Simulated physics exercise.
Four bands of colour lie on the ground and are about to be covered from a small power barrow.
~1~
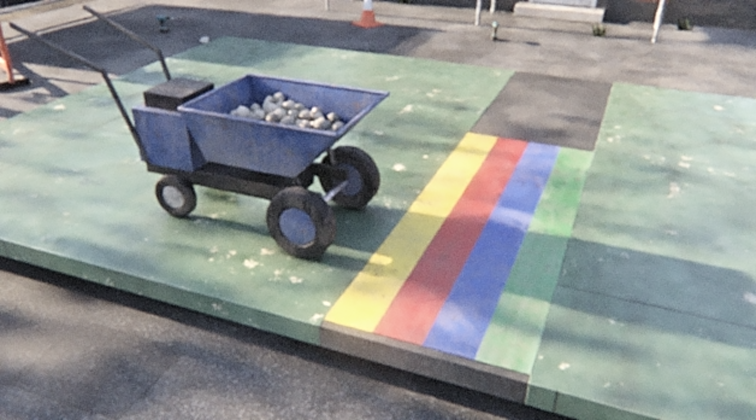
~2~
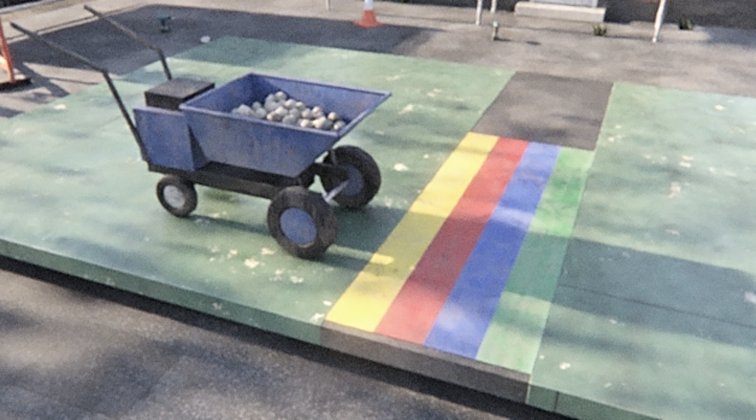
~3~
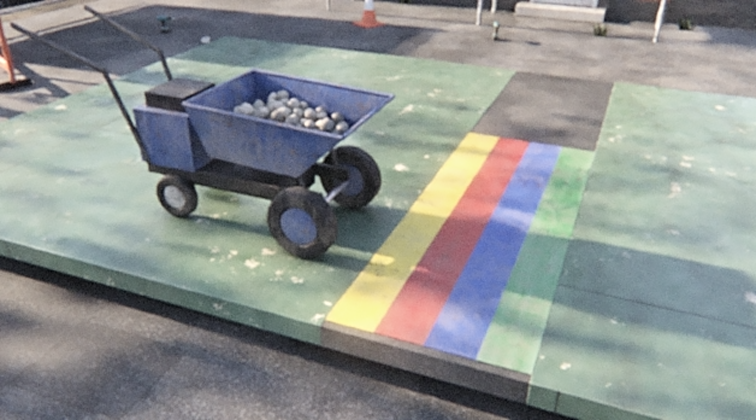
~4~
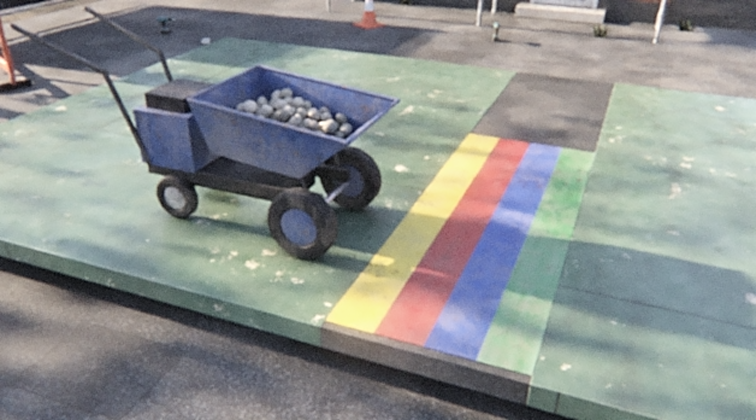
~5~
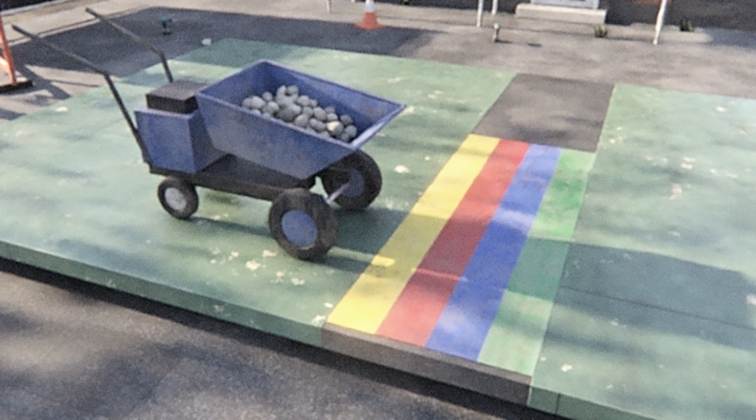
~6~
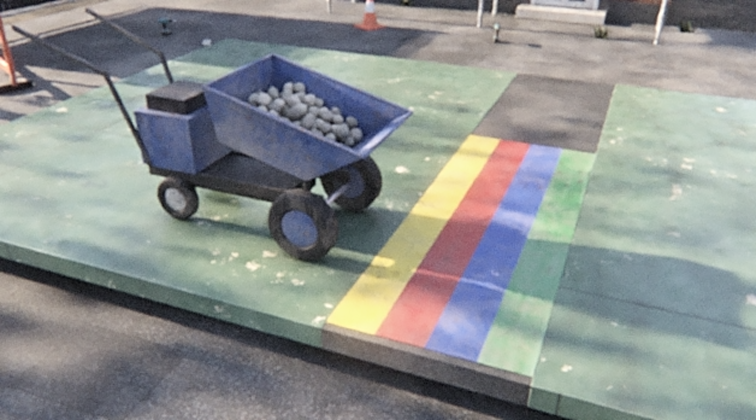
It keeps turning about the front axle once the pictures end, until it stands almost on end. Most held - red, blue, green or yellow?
Red holds the most.
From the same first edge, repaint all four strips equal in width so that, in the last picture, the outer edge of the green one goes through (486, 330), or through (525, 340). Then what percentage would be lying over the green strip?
Shares: About 20 per cent; about 10 per cent.
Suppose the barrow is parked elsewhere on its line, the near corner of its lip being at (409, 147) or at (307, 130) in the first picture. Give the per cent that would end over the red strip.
The first gives 0 %, the second 40 %.
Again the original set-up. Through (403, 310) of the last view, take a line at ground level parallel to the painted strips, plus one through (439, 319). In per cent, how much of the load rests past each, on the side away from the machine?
That's 80 in a hundred for the first and 50 in a hundred for the second.
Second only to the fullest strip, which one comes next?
It's that blue strip next.
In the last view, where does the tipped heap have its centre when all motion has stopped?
Around (473, 257).
Soon after the last picture, skip tipped steeply; all in the skip.
A little later, skip tipped steeply; most in the skip; about a quarter over the red strip; a stray few over the blue strip.
Later still, skip tipped right over; a small part in the skip; a stray few over the yellow strip; about a third over the red strip; about a third over the blue strip; a small part over the green strip; a stray few off the paint.
At rest, skip tipped right over; a small part in the skip; a stray few over the yellow strip; about a third over the red strip; about a quarter over the blue strip; a small part over the green strip; a small part off the paint.
